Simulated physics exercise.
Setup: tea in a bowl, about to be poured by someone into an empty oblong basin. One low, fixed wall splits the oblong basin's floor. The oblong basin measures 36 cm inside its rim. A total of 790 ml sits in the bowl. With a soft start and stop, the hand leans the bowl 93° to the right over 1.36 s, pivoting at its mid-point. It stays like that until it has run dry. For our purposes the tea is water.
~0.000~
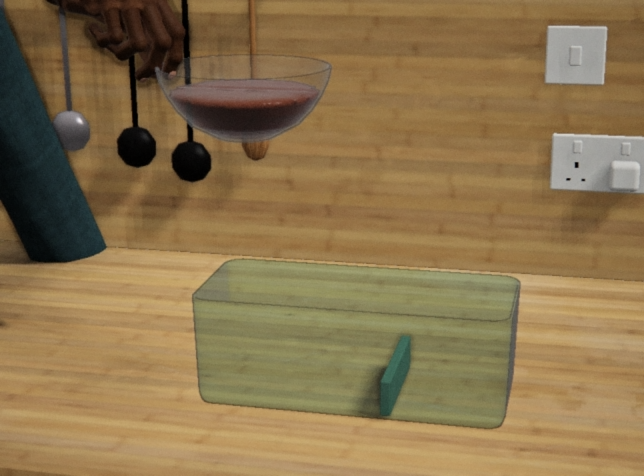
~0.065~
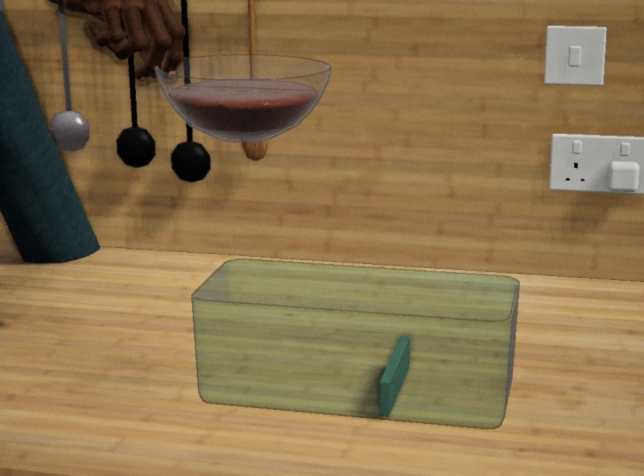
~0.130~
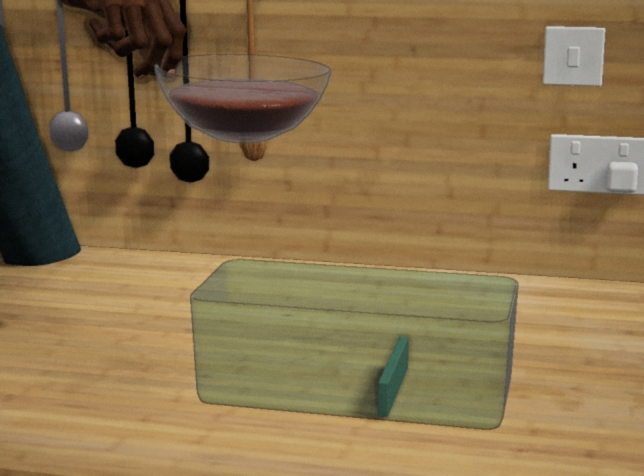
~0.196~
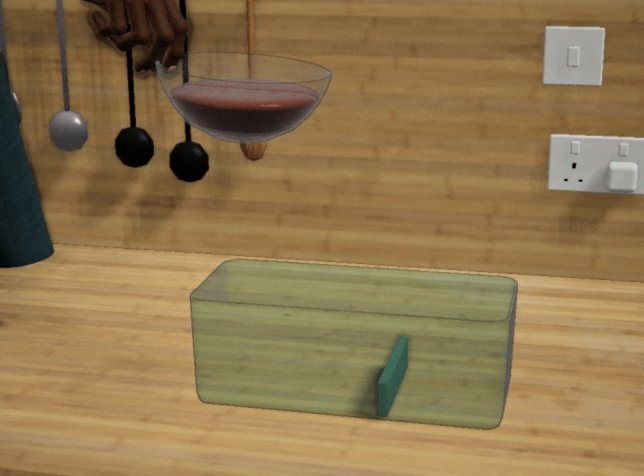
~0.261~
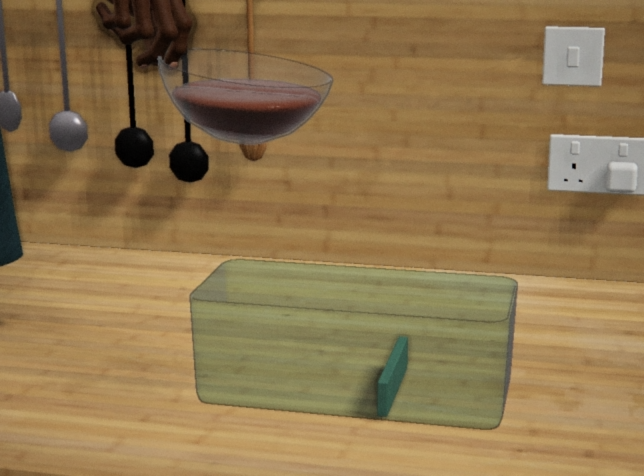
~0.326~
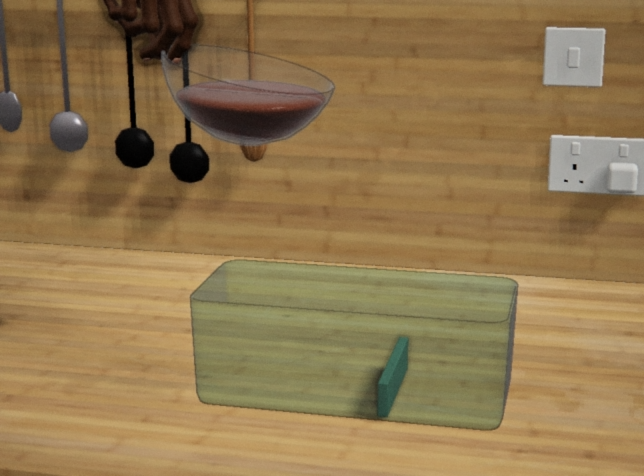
A hand slowly leans a glass bowl of tea rightward above an empty oblong basin.
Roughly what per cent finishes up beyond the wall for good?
Roughly 50 per cent.
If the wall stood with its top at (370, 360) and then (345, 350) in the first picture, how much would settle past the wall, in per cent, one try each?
Respectively close to 75 and 90 %.
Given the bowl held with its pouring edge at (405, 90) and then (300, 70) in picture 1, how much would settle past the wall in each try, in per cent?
Near 85 in a hundred on the first go and near 10 in a hundred on the second.
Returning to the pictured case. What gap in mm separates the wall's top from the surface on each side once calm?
On the left it's about 30 mm; on the right, about 22 mm.
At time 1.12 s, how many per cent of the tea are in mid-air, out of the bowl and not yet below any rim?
About 14 % of the total.
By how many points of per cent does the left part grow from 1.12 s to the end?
That works out to roughly 14 per cent of the whole.
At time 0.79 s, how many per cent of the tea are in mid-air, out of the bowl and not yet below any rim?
About 38 per cent.
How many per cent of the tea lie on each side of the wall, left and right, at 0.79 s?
5 on the left, 5 on the right, roughly.
After 0.79 s the tilt is 58° and 51 per cent is still to pour, 5 is left of the wall and 5 right of it.
After 1.12 s the tilt is 86° and 2 per cent is still to pour, 35 is left of the wall and 49 right of it.
After 1.48 s the tilt is 93° and 0 per cent is still to pour, 49 is left of the wall and 50 right of it.
After 1.86 s the tilt is 93° and 0 per cent is still to pour, 49 is left of the wall and 50 right of it.
In the end 49 per cent lies left of the wall, 50 right of it and 1 outside.
